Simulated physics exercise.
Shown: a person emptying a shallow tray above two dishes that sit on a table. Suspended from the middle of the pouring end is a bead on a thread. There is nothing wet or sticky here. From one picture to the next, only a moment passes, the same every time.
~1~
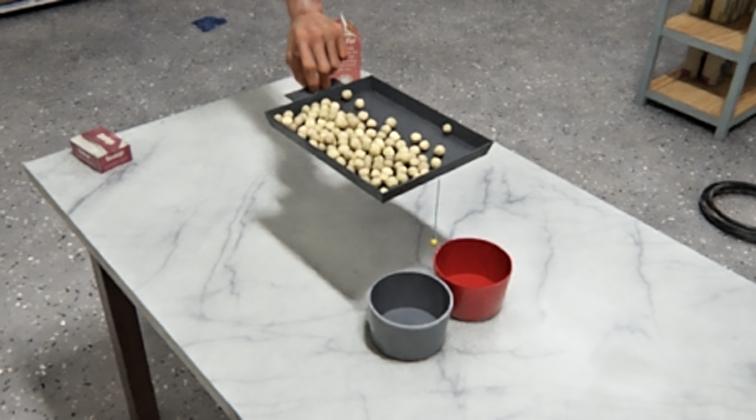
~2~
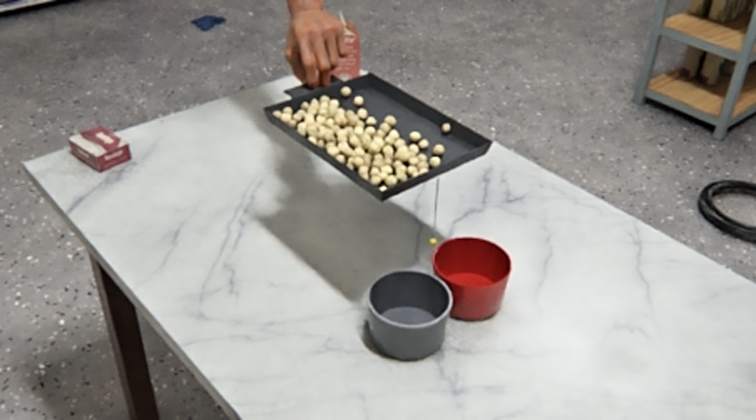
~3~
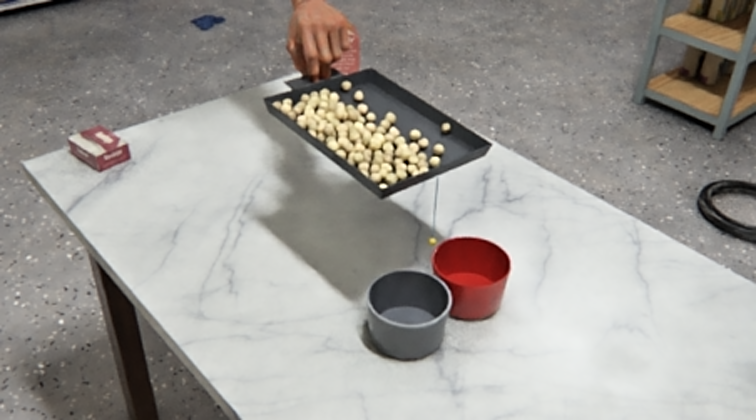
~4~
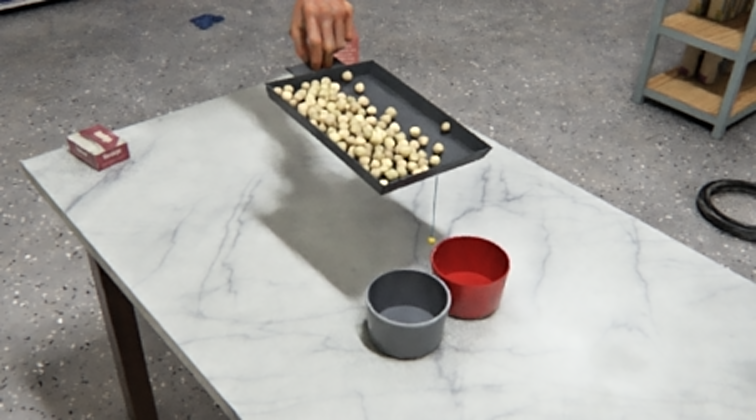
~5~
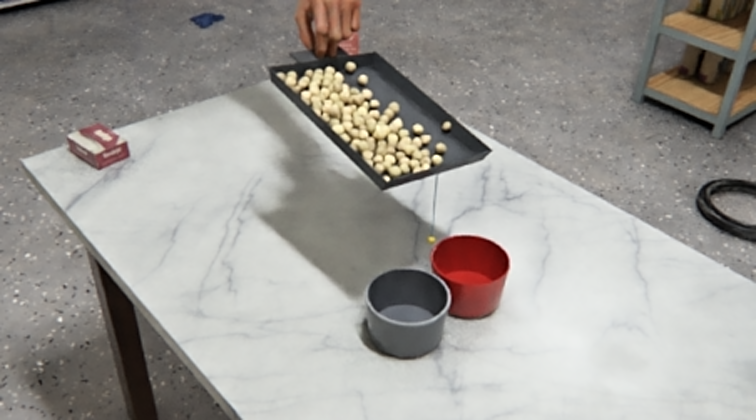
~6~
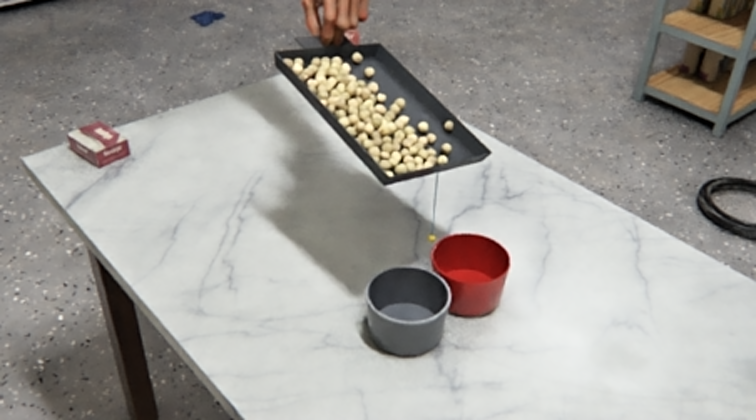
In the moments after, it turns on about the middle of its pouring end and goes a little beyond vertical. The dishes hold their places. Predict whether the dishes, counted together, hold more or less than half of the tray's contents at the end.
Less.
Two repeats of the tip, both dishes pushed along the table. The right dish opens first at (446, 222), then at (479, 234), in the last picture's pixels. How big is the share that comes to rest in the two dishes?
Approximately 40 percent, followed by approximately 80 percent.
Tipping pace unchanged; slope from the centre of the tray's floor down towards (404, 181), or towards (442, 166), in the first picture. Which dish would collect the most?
Going by the two slopes in order, it's the left-side one and then the right-side one.
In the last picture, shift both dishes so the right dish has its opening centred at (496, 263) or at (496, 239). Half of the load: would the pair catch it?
First try: A minority; second try: A majority.
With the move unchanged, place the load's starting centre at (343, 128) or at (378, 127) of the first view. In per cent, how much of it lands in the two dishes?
It would be 20 in a hundred, and then 20 in a hundred.
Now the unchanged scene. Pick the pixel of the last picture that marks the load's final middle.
Near (505, 258).
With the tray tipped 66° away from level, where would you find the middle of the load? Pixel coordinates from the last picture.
Near (457, 138).
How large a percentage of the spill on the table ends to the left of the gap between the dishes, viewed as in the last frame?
Close to 10 %.
Just after the last frame, tray tipped steeply; the larger part on the tray; just a few in the right dish; about a tenth outside both; about a tenth in the air.
A moment on, tray tipped past a quarter turn; just a few on the tray; roughly a quarter in the right dish; roughly two thirds outside both; about a tenth in the air.
Further on, tray tipped past a quarter turn; roughly a quarter in the right dish; the larger part outside both.
When it is over, tray tipped past a quarter turn; not one in the left dish; roughly a quarter in the right dish; the larger part outside both.
